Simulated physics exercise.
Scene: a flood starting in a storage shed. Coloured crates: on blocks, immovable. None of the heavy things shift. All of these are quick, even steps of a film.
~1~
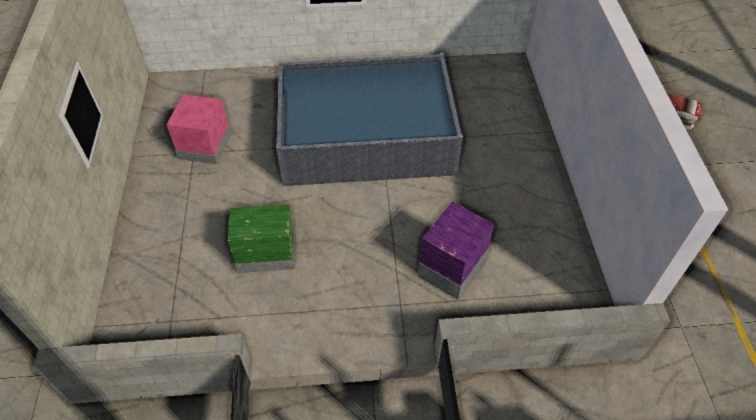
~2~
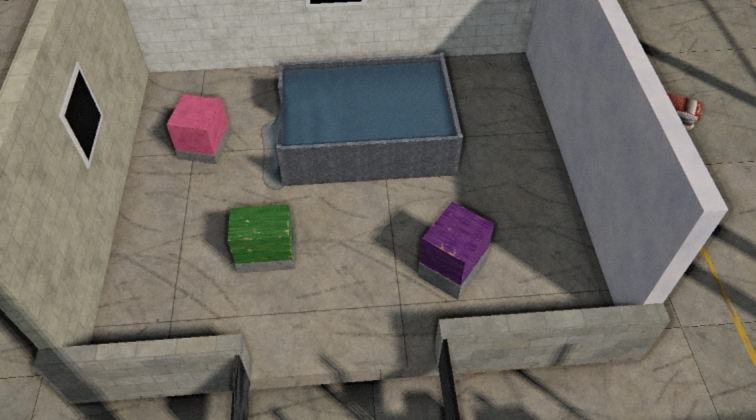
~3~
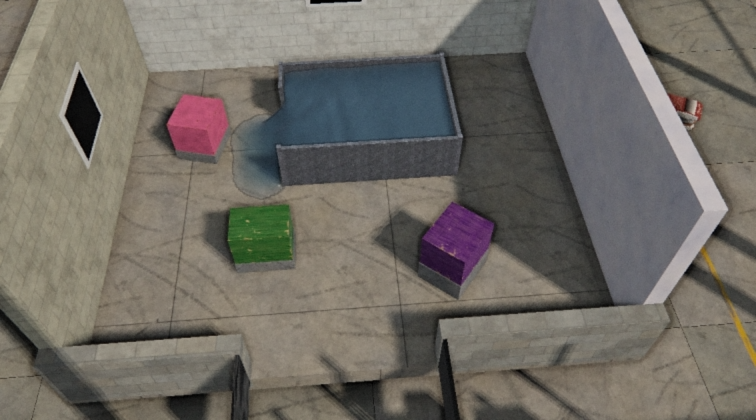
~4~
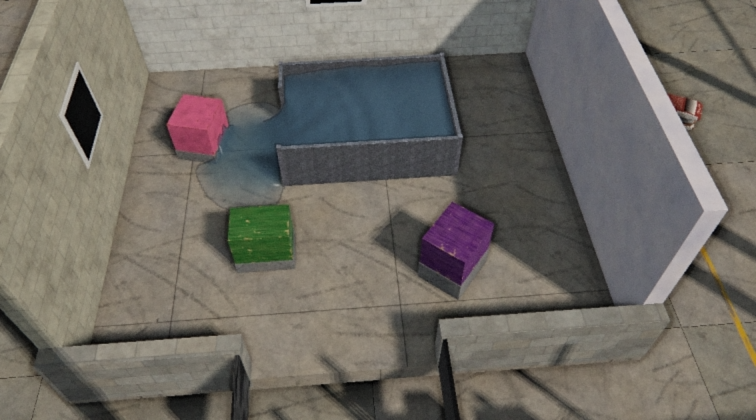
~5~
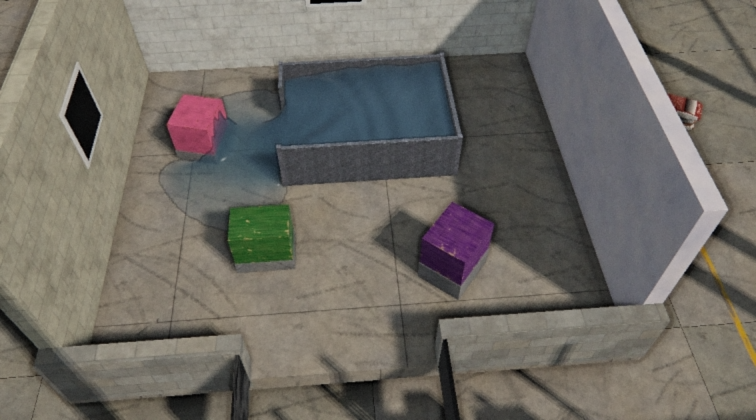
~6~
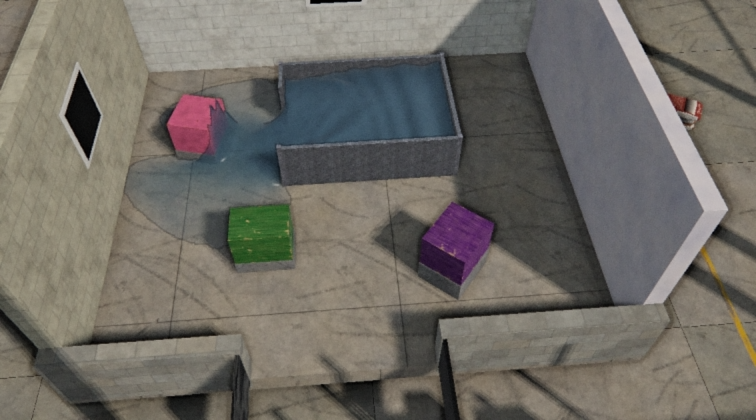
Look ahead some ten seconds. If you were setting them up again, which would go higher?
One by one: The purple crate will come out dry; the green crate will come out dry; the pink crate will come out wet.
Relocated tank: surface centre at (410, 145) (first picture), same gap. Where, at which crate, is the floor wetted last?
Last: The one in purple.
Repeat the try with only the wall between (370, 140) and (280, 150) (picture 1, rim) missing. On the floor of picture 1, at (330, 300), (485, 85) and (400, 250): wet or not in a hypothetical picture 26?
Taking them in turn, I get sodden, then left untouched, then sodden.
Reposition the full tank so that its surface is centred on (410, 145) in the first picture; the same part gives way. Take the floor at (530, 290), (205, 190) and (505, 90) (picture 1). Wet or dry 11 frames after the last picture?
As listed: No water, under water, not flooded.
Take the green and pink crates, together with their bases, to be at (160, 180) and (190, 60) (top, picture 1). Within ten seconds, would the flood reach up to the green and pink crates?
In ten seconds the green crate is reached and the pink crate is reached.
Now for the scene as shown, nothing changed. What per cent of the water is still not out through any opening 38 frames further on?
96 in a hundred.
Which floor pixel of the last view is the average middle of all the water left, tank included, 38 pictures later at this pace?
It is near (294, 180).
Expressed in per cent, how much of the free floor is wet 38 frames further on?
Estimated share: Around 85 %.
A moment on, water covers 25 % of the floor; the purple crate not reached, the green crate water round its plinth, the pink crate water round its plinth.
Next, water covers 35 % of the floor; the purple crate not reached, the green crate water round its plinth, the pink crate water round its plinth.
Then, water covers 60 % of the floor; the purple crate water round its plinth, the green crate water round its plinth, the pink crate water round its plinth.
Later, water covers 85 % of the floor; the purple crate water round its plinth, the green crate water round its plinth, the pink crate water round its plinth.
In the end, water covers 100 % of the floor; the purple crate stayed above the water, the green crate stayed above the water, the pink crate was topped.
